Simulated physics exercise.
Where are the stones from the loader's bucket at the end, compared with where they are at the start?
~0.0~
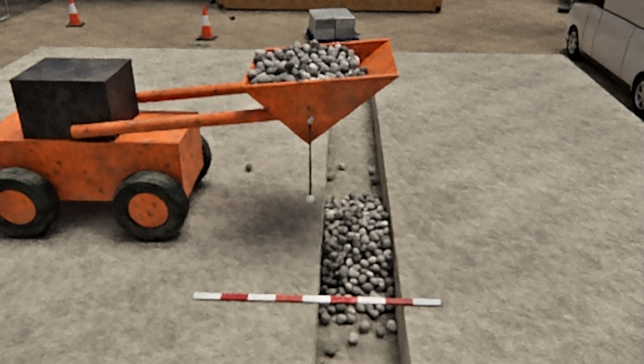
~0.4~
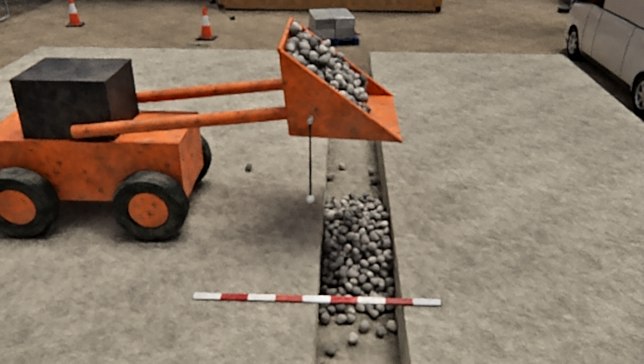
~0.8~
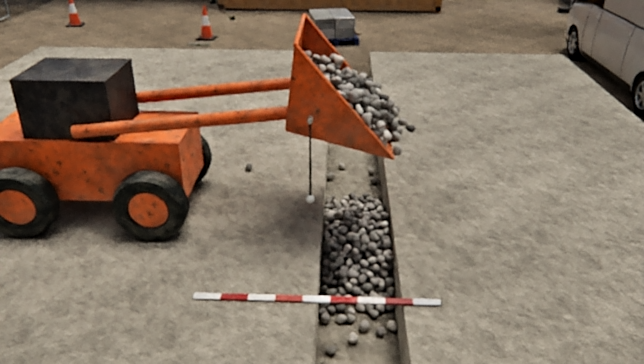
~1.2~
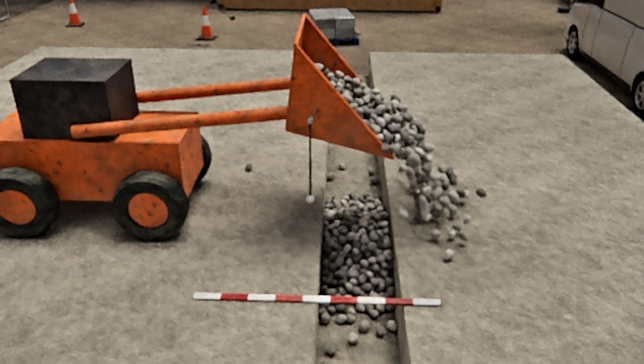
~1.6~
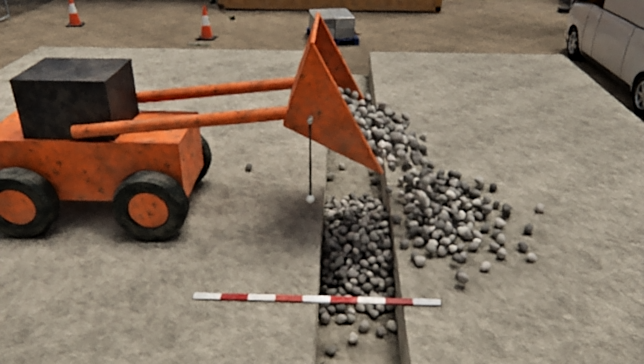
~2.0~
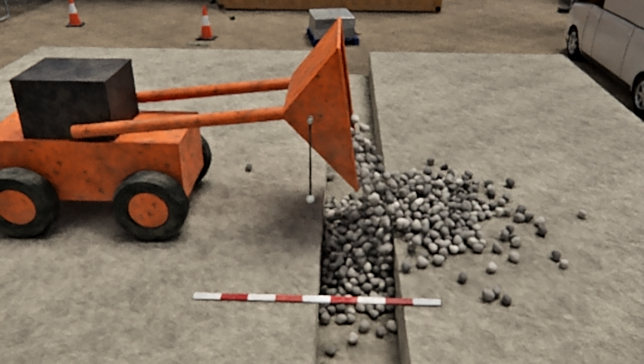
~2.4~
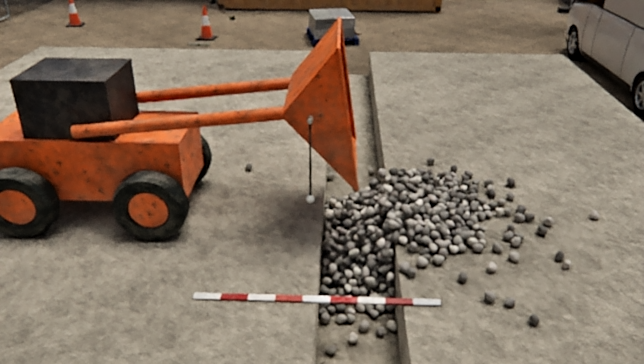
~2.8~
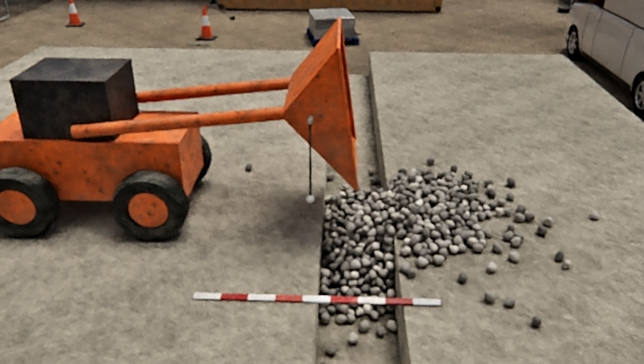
At the start they sit up in the raised bucket, but at the end they lie lower and further right, heaped in the trench and scattered over the floor on its right side.
At first, an orange loader on the left holds a raised bucket full of grey cobbles over a trench, where an earlier heap already lies behind a red and white striped pole. The bucket tips forward to the right, and the stones slide toward its lip. It pauses while cobbles begin pouring over the edge, many landing on the floor beyond the trench. Then it tips further until it hangs steeply and the last stones tumble out. At the end, the empty bucket stays still above a pile that fills part of the trench and spreads across the floor to its right.
